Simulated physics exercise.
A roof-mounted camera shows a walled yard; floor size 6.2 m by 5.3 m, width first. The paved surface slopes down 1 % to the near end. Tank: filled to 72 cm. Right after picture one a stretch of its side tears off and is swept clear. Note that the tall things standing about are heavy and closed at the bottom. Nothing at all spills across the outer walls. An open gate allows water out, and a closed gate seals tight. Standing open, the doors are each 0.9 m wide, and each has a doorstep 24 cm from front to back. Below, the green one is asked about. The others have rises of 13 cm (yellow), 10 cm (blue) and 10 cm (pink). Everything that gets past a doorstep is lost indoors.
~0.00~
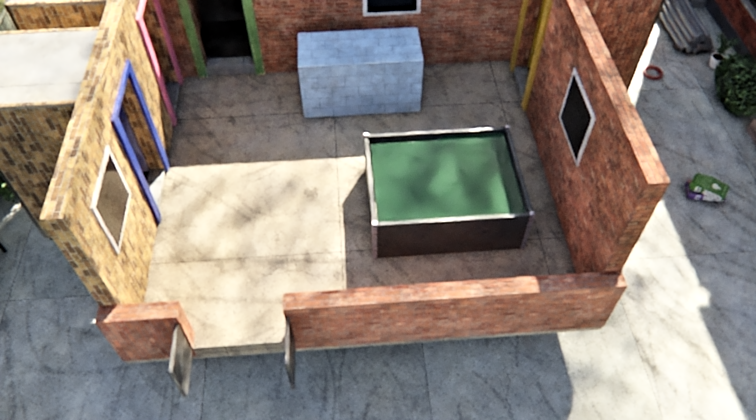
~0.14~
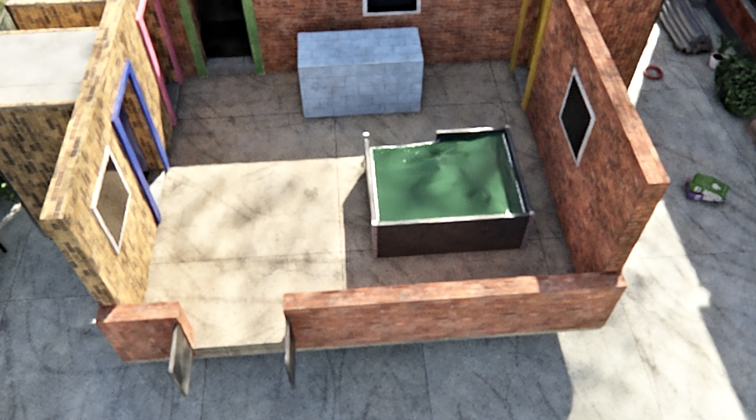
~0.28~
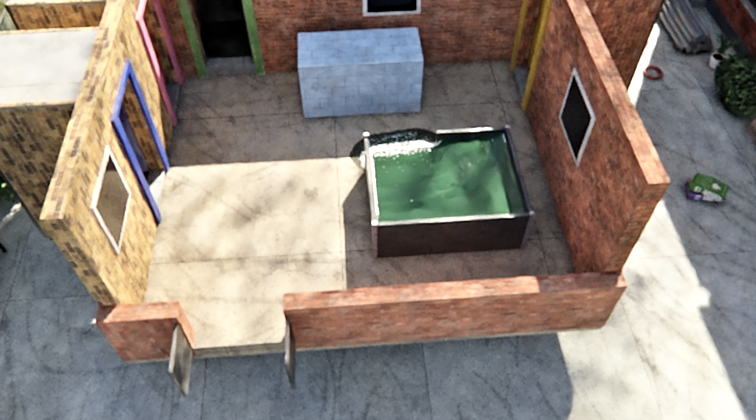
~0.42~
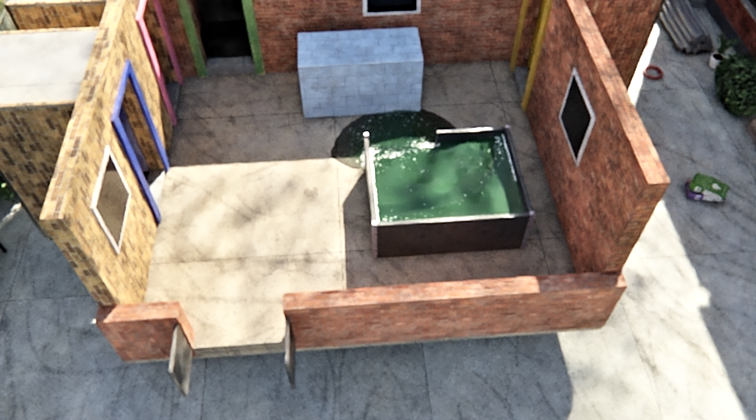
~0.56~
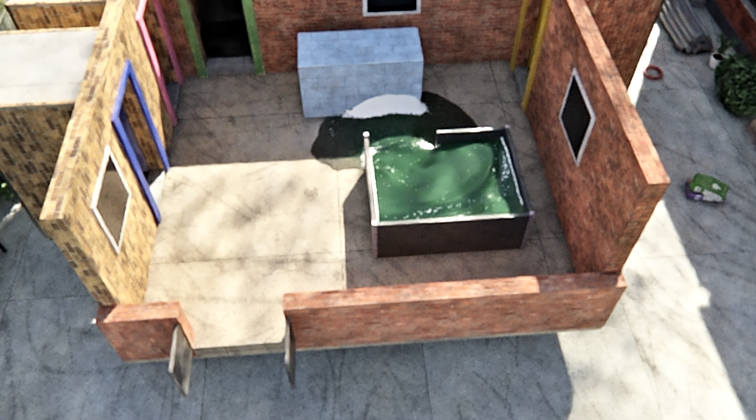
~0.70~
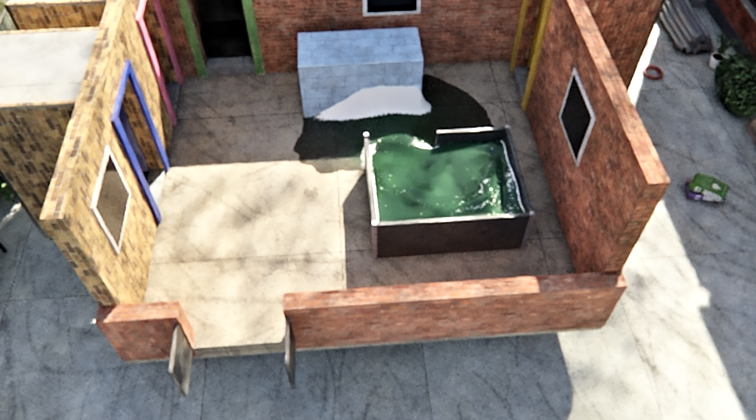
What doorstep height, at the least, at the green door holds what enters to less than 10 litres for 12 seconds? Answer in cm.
A height of roughly 6.5 cm.
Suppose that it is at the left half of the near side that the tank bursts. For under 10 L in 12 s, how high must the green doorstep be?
It needs to be about 11.0 cm high.
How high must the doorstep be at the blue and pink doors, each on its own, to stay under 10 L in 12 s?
Roughly 16 cm for the blue door and roughly 14.0 cm for the pink door.
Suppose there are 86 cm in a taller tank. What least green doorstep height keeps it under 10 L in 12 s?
Roughly 7.5 cm high.
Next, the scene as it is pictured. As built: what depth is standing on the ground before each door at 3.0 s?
Door by door, in centimetres - green 5, yellow 20, blue 18, pink 14.
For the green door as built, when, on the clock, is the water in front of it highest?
3.4 s.
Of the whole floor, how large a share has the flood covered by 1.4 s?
Around 25 per cent of the free floor.
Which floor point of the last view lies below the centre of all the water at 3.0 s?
Around (391, 163).
After 1.4 s water covers 25 % of the floor, deepest (50 cm) near (391, 116); it has not reached the green door.
After 3.0 s water covers 60 % of the floor, deepest (28 cm) near (392, 123); 5 cm at the green door, 0 litres in over its 21 cm doorstep.
After 12.0 s water covers 100 % of the floor, deepest (13 cm) near (140, 335); 5 cm at the green door, 0 litres in over its 21 cm doorstep.
At the green door as built, the water arrived by 2.6 s and peaked near 8 cm at 3.4 s.
With a doorstep of 5.5 cm, 18 litres would have come in within the 12 s; with 7.5 cm, 4 litres. So under 10 litres takes about 6.5 cm.
